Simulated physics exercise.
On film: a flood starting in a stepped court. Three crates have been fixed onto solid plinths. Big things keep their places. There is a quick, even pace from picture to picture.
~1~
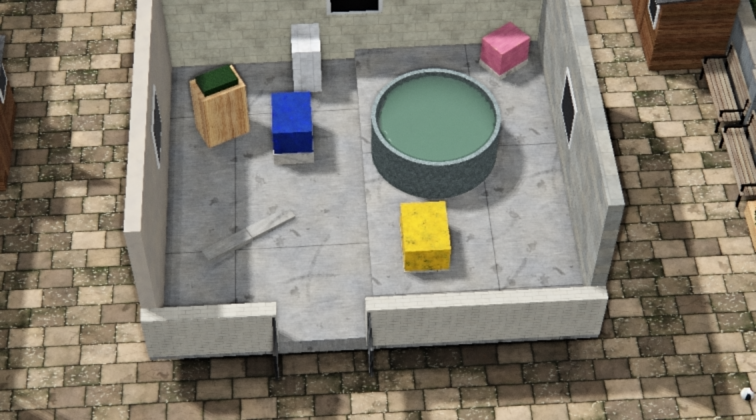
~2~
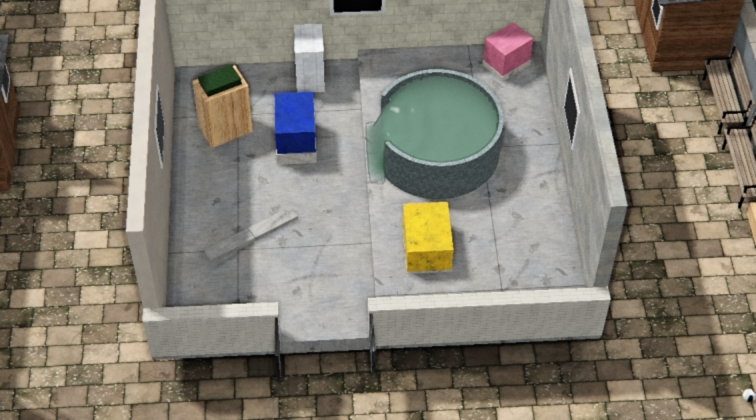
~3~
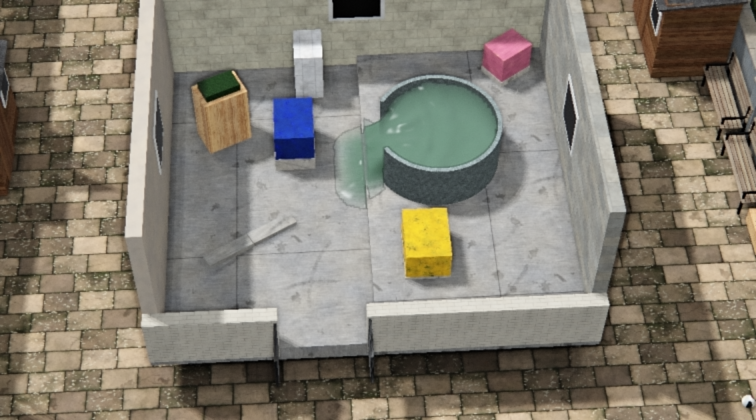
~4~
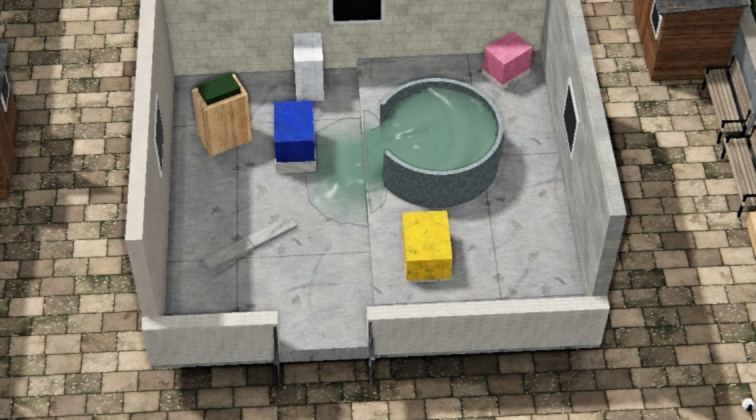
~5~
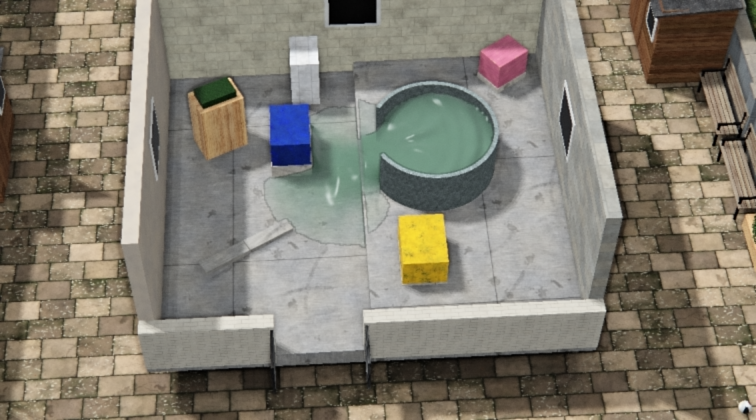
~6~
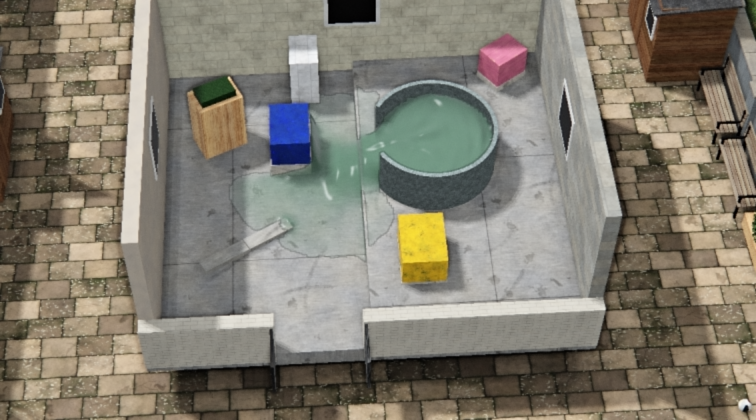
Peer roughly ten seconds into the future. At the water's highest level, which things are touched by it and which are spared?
The yellow crate is left alone by the water. The blue crate is lapped by the water. The pink crate is left alone by the water.
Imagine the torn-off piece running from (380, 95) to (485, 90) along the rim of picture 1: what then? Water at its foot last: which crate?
That would be the yellow one.
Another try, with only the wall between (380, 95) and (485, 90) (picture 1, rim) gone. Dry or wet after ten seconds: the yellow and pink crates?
Log: Yellow crate is doused; pink crate is doused.
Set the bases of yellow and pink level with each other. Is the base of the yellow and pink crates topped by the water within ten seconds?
Result - yellow: Untouched; pink: Untouched.
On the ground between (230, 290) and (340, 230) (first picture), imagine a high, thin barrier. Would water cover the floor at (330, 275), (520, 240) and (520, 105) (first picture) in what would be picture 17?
Outcome by spot, in order - unwatered, unwatered, unwatered.
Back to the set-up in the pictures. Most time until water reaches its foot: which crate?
The pink one comes last.
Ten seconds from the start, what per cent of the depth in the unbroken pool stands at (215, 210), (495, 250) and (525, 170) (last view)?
About 12 per cent, then 0 per cent, then 0 per cent.
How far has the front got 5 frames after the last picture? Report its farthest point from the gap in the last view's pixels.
About at (163, 273).
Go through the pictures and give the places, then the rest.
Still water in the round pool at (436, 119), in the first frame.
The front is at (372, 125), out from the gap at (378, 142), in the second frame.
The front is at (347, 136), out from the gap at (377, 149), in the third frame.
Water pours out at (378, 154) and has run to (317, 137), in the fourth frame.
Water pours out at (374, 157) and has run to (271, 201), in the fifth frame.
Water pours out at (373, 155) and has run to (236, 199), in the sixth frame.
A moment on, water covers 30 % of the floor; the yellow crate water round its plinth, the blue crate water round its plinth, the pink crate not reached.
Next, water covers 45 % of the floor; the yellow crate water round its plinth, the blue crate water round its plinth, the pink crate not reached.
Then, water covers 50 % of the floor; the yellow crate water round its plinth, the blue crate water round its plinth, the pink crate water round its plinth.
Later, water covers 55 % of the floor; the yellow crate water round its plinth, the blue crate water round its plinth, the pink crate water round its plinth.
In the end, water covers 55 % of the floor; the yellow crate stayed above the water, the blue crate was topped, the pink crate stayed above the water.
